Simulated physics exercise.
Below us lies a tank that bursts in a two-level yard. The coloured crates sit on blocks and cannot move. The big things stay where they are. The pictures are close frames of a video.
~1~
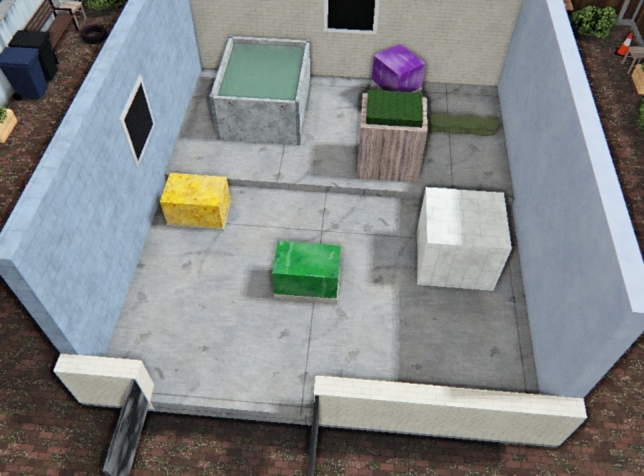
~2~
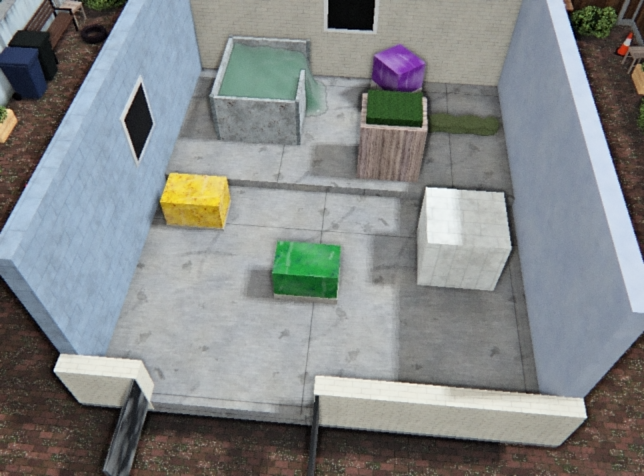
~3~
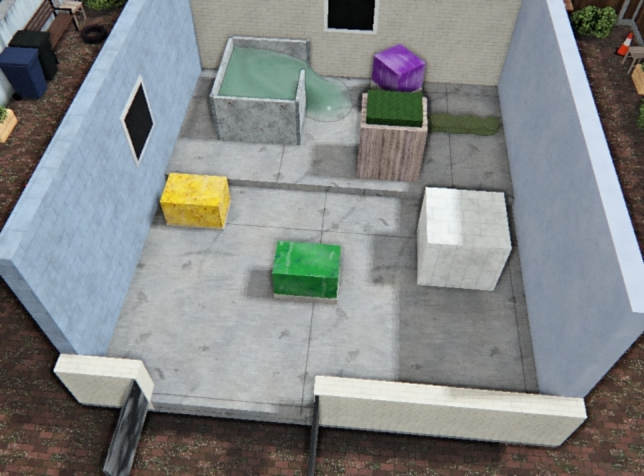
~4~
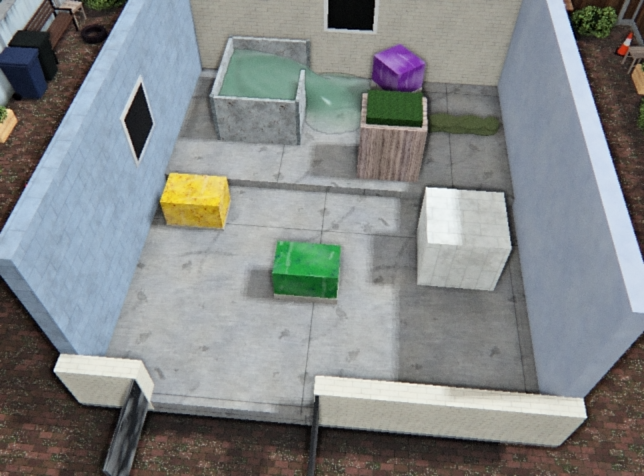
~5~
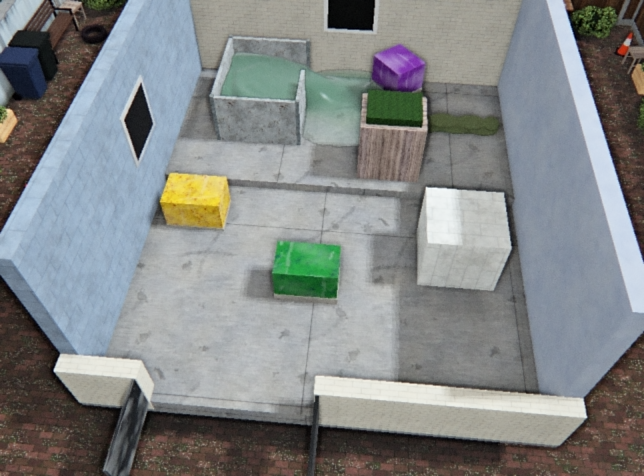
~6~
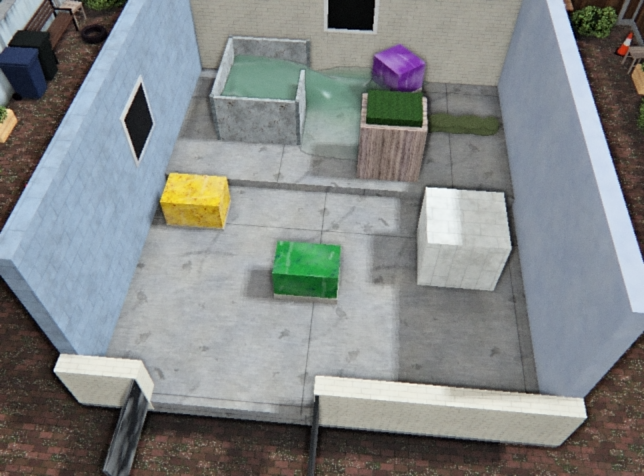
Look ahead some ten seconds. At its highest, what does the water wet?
One by one: The yellow crate gets wet; the green crate stays dry; the purple crate gets wet.
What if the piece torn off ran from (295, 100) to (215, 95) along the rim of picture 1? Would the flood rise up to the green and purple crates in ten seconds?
One by one: Green crate ends up wet, purple crate keeps dry.
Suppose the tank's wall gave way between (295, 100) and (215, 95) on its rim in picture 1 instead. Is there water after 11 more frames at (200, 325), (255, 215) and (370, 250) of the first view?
In that order: Covered, under water, flooded.
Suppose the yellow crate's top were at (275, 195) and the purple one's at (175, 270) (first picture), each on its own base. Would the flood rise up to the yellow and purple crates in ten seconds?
One by one: The yellow crate is wetted, the purple crate remains dry.
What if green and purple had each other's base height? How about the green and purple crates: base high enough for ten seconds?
My reading: Green crate is safe, purple crate takes water.
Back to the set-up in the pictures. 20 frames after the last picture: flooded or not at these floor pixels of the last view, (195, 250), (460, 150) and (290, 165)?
One after the other: Clear, under water, awash.
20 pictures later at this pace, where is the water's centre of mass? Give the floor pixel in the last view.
Near (371, 132).
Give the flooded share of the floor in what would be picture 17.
Some 25 per cent.
A moment on, water covers 20 % of the floor; the yellow crate not reached, the green crate not reached, the purple crate water round its plinth.
Next, water covers 25 % of the floor; the yellow crate not reached, the green crate water round its plinth, the purple crate water round its plinth.
Then, water covers 45 % of the floor; the yellow crate water round its plinth, the green crate water round its plinth, the purple crate water round its plinth.
Later, water covers 75 % of the floor; the yellow crate water round its plinth, the green crate water round its plinth, the purple crate water round its plinth.
In the end, water covers 95 % of the floor; the yellow crate was topped, the green crate stayed above the water, the purple crate was topped.
